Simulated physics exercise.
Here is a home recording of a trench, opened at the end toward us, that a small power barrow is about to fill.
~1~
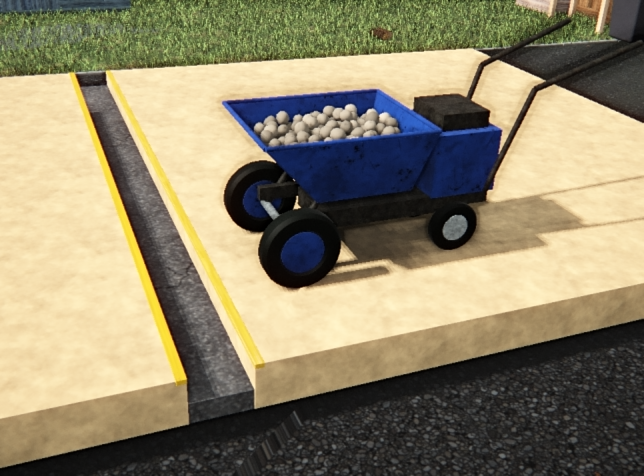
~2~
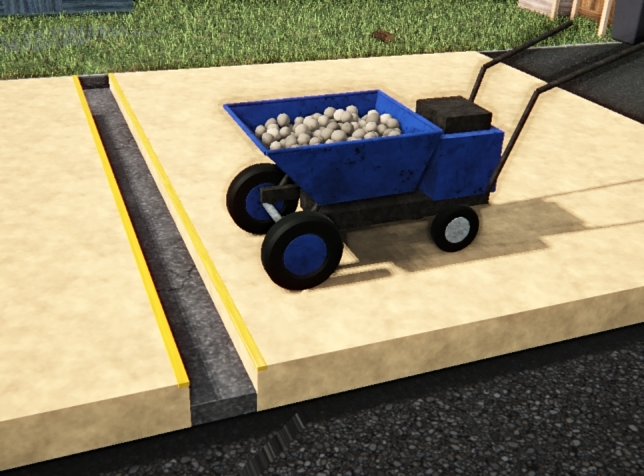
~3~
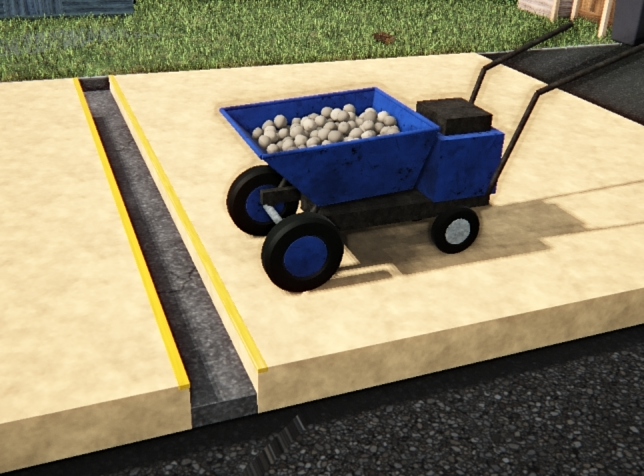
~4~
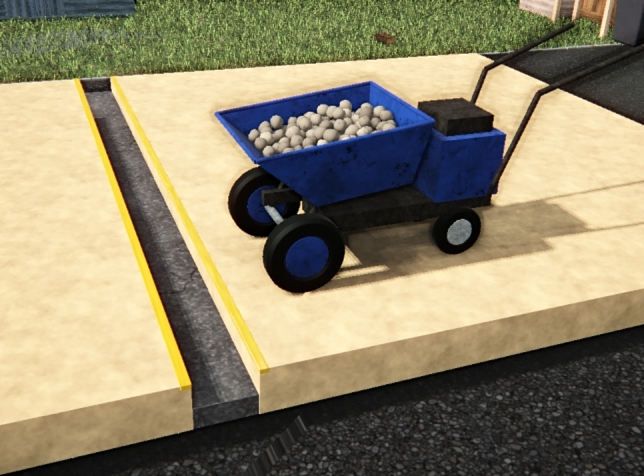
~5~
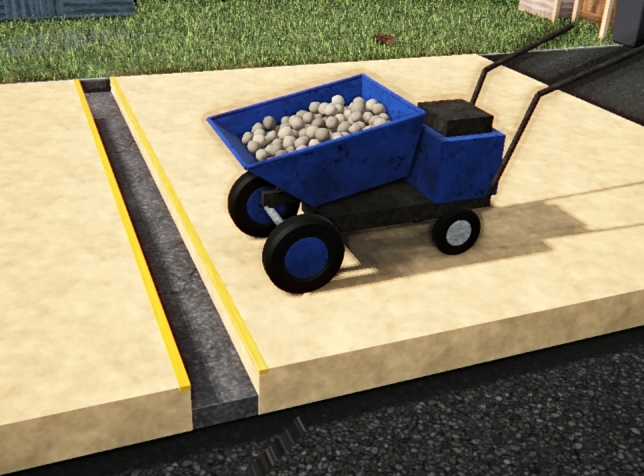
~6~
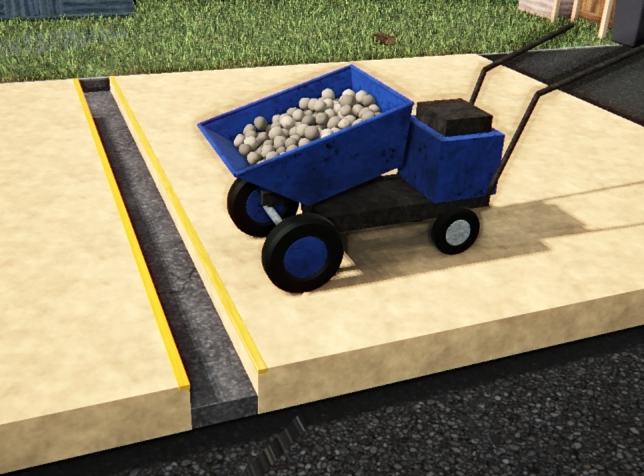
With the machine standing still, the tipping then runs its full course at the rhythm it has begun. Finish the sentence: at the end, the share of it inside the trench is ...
... below half.
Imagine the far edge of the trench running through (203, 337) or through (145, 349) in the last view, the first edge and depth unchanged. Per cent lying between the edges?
In order, some 0 and some 60 percent.
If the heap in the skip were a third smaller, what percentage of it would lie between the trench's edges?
It would be around 30 per cent.
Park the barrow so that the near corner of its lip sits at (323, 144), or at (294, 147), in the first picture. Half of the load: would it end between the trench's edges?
Respectively: The bigger portion, the bigger portion.
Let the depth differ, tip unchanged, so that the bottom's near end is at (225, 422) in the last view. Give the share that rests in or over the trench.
Estimate: Approx. 30 per cent.
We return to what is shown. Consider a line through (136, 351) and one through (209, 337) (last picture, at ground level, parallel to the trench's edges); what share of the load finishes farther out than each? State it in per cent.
Estimate: 50 %, then 90 %.
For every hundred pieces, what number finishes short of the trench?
Share: Near 0 %.
Soon, skip tipped steeply; all in the skip.
A while on, skip tipped right over; most in the skip; a small part in or heaped over the trench; a small part beyond it; a stray few falling.
Towards the end, skip tipped right over; a small part in the skip; about a quarter in or heaped over the trench; about two thirds beyond it.
Finally, skip tipped right over; about a third in or heaped over the trench; about two thirds beyond it.
